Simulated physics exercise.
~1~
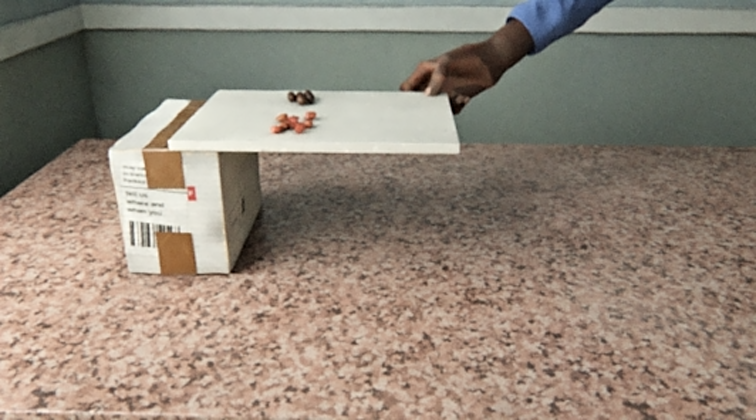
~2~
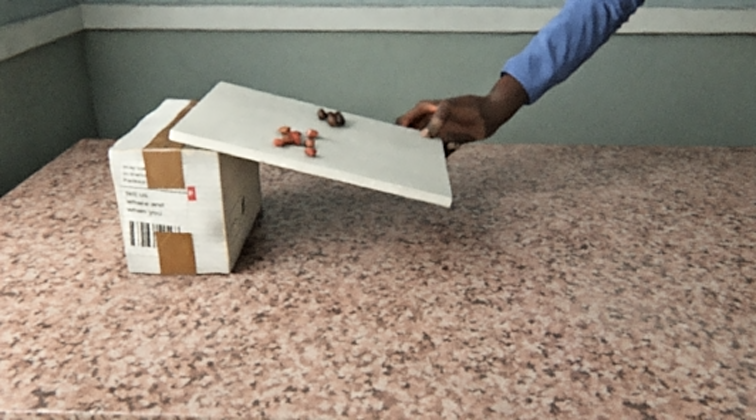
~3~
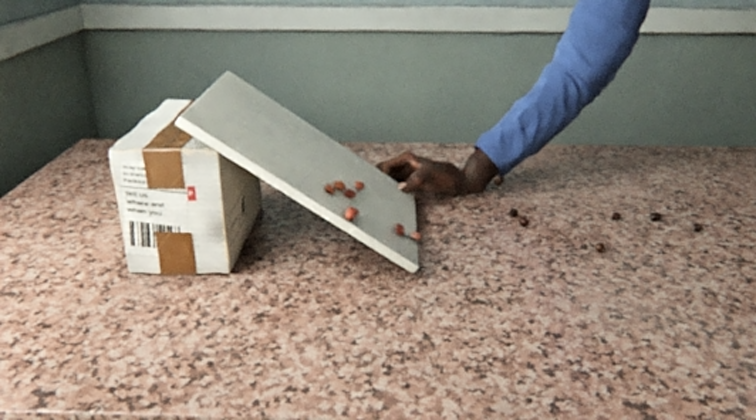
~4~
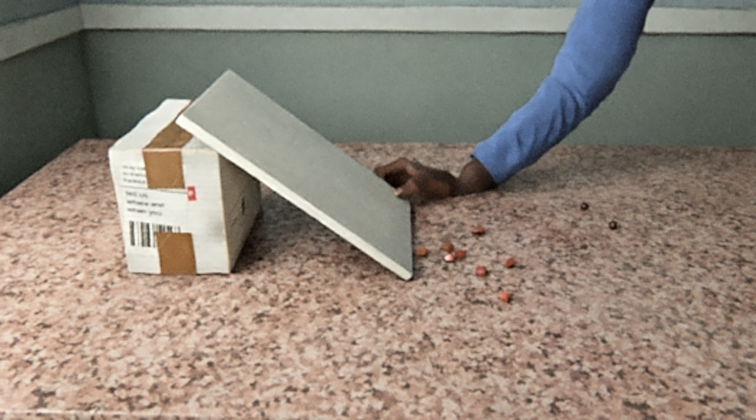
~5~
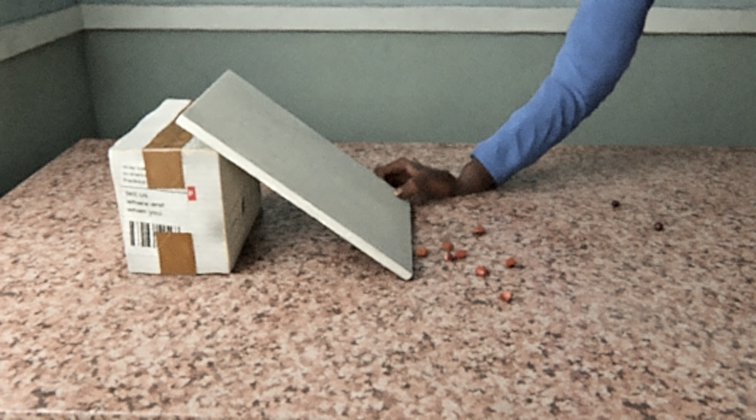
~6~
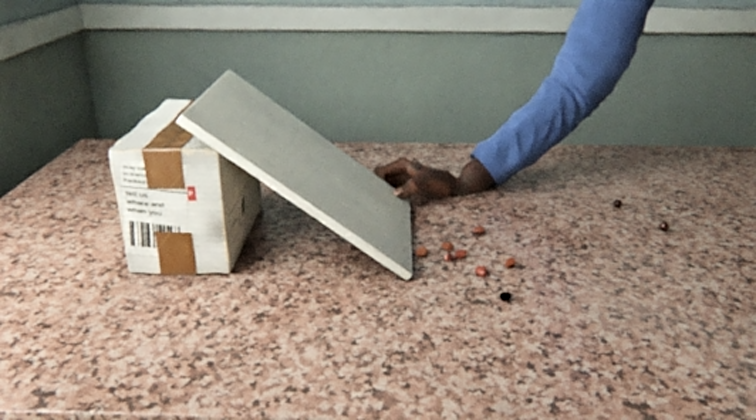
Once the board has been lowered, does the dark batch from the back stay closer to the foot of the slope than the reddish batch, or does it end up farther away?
The dark batch from the back ends up farther away, off to the right, while the reddish pieces come to rest near the foot of the board.
